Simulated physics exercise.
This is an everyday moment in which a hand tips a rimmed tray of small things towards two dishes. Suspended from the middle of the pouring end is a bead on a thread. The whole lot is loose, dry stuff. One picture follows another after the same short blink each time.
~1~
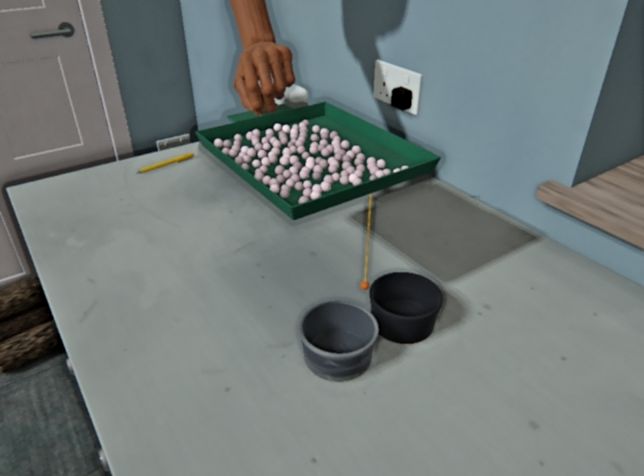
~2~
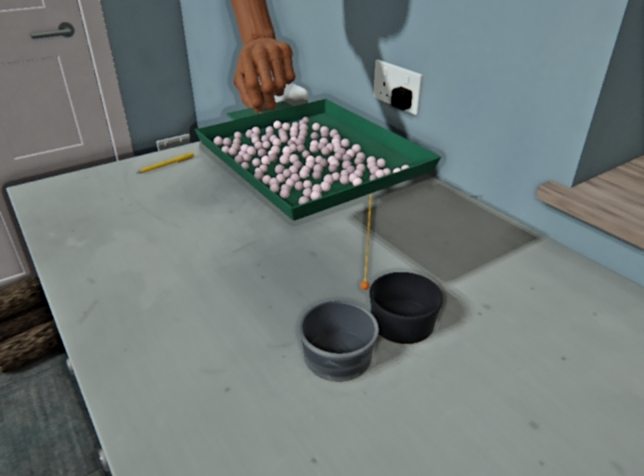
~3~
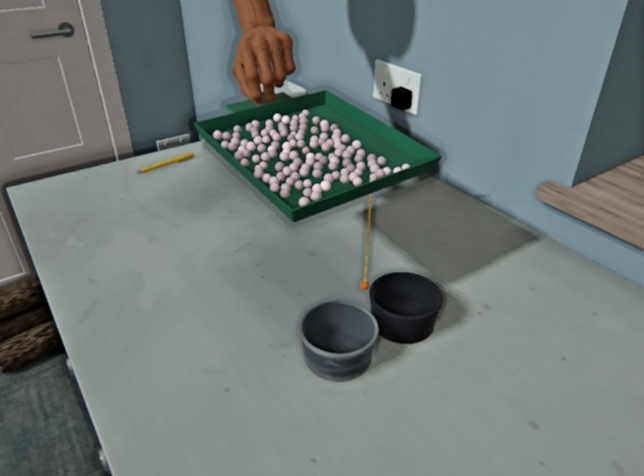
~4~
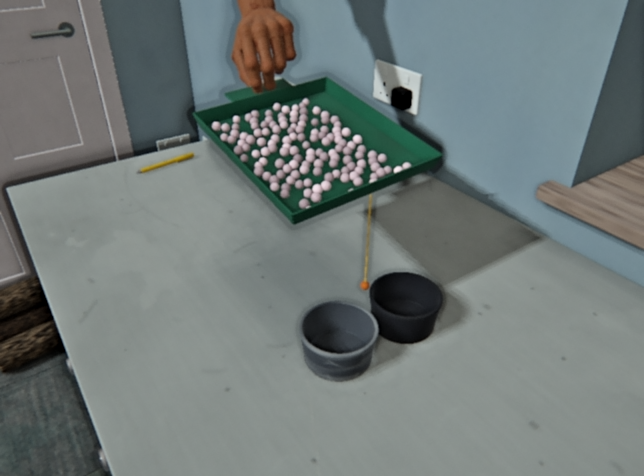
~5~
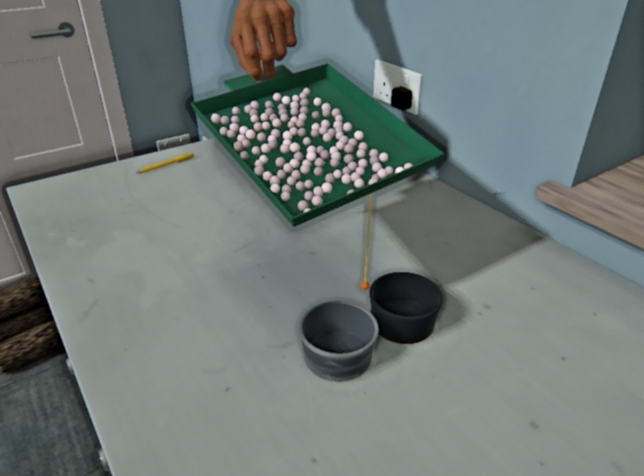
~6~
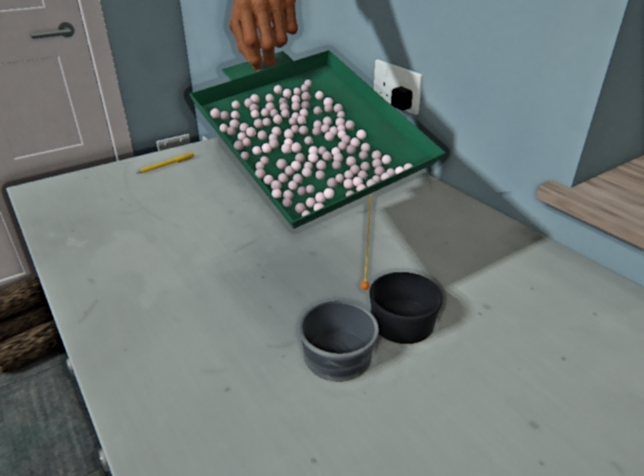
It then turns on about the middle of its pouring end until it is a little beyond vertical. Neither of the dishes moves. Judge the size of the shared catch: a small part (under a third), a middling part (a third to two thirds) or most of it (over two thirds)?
A middling part.
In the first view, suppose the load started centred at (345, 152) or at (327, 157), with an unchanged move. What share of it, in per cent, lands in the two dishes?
Near 50 % and 50 %.
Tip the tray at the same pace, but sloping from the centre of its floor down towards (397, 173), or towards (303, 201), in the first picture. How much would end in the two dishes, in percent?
In turn some 20 and 30 per cent.
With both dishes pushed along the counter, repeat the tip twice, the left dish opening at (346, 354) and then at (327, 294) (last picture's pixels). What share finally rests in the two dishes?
That makes 40 per cent, followed by 0 per cent.
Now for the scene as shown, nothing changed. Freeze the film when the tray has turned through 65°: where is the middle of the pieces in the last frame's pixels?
Near the pixel (318, 213).
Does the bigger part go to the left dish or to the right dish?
Fuller at the end: The leftward dish.
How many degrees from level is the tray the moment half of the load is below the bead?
That would be about 90 degrees from level.
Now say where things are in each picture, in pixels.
In the first frame, corners of the pouring end near (293, 203) and (434, 157), level; middle of the load near (306, 156), sugar pearls; left dish near (361, 362); right dish near (429, 325); bead on its thread near (365, 285).
In the second frame, corners of the pouring end near (293, 204) and (434, 156), level; middle of the load near (306, 155).
In the third frame, corners of the pouring end near (294, 206) and (435, 155), tipped barely, lowest at the left corner; middle of the load near (306, 151).
In the fourth frame, corners of the pouring end near (294, 210) and (436, 154), tipped a little, lowest at the left corner; middle of the load near (306, 145).
In the fifth frame, corners of the pouring end near (294, 213) and (437, 152), tipped a little, lowest at the left corner; middle of the load near (307, 141).
In the sixth frame, corners of the pouring end near (294, 216) and (438, 151), tipped clearly, lowest at the left corner; middle of the load near (309, 141), all but a few on the move; left dish near (361, 362); right dish near (429, 325).
Shortly afterwards, tray tipped steeply; the bulk on the tray; only a few in the left dish; a little outside both; a little in the air.
Next, tray tipped past a quarter turn; near half in the left dish; only a few in the right dish; near a third outside both; a little in the air.
Some moments later, tray tipped past a quarter turn; near half in the left dish; only a few in the right dish; near half outside both.
In the end, tray tipped past a quarter turn; near half in the left dish; only a few in the right dish; near half outside both.
